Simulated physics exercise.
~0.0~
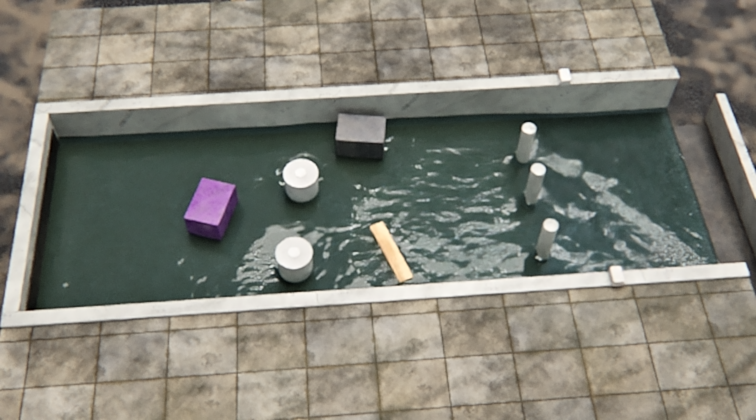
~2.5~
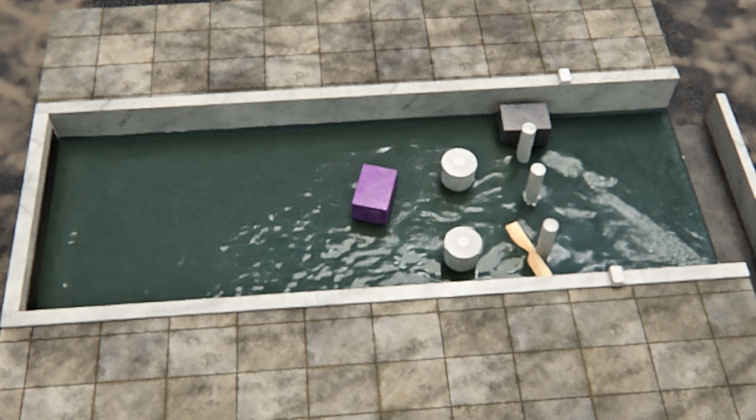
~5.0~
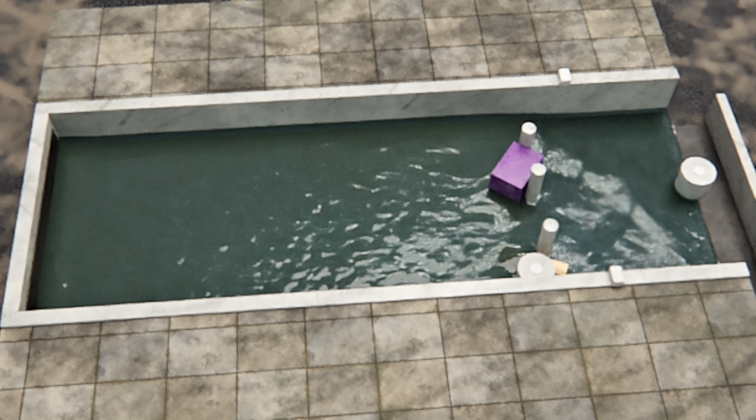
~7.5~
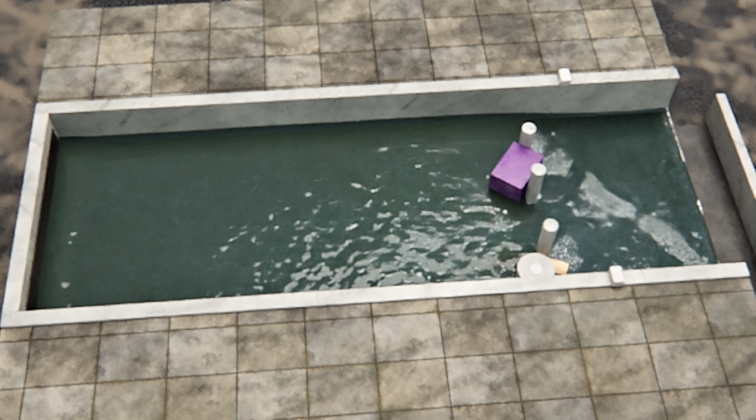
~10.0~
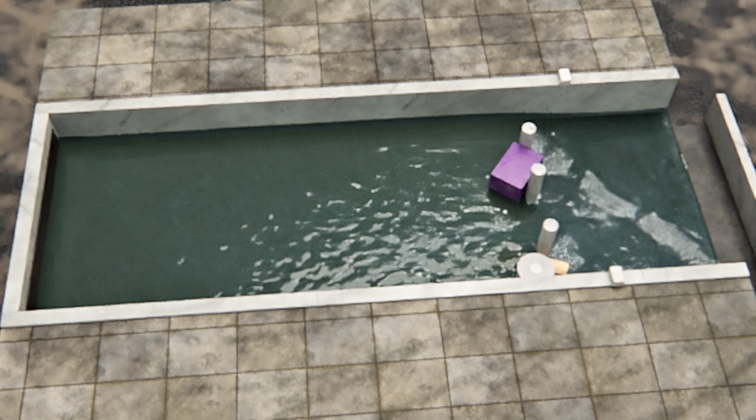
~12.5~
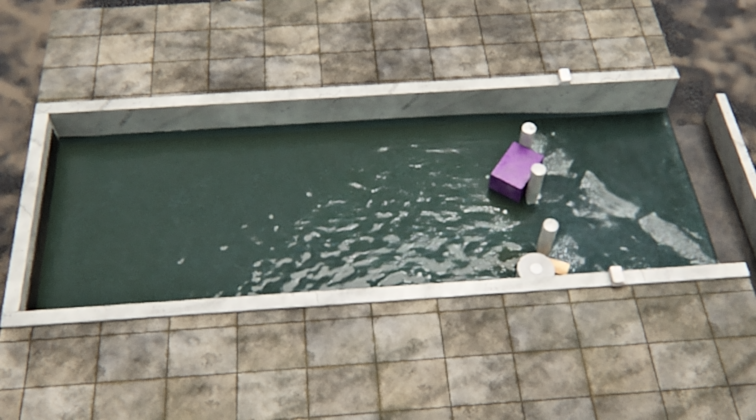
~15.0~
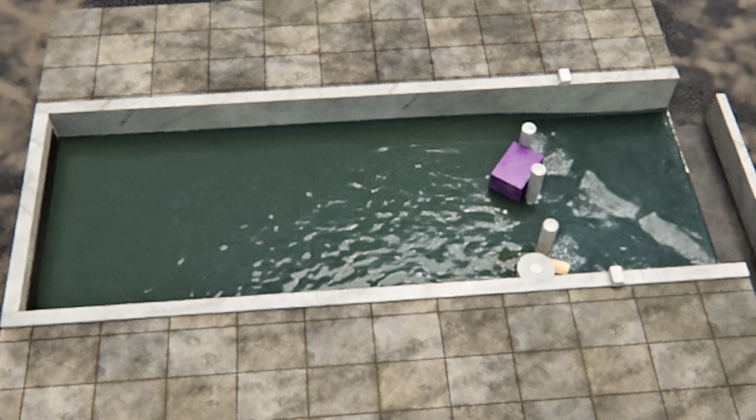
A purple crate drifts right with other floating objects and stops against the white posts.
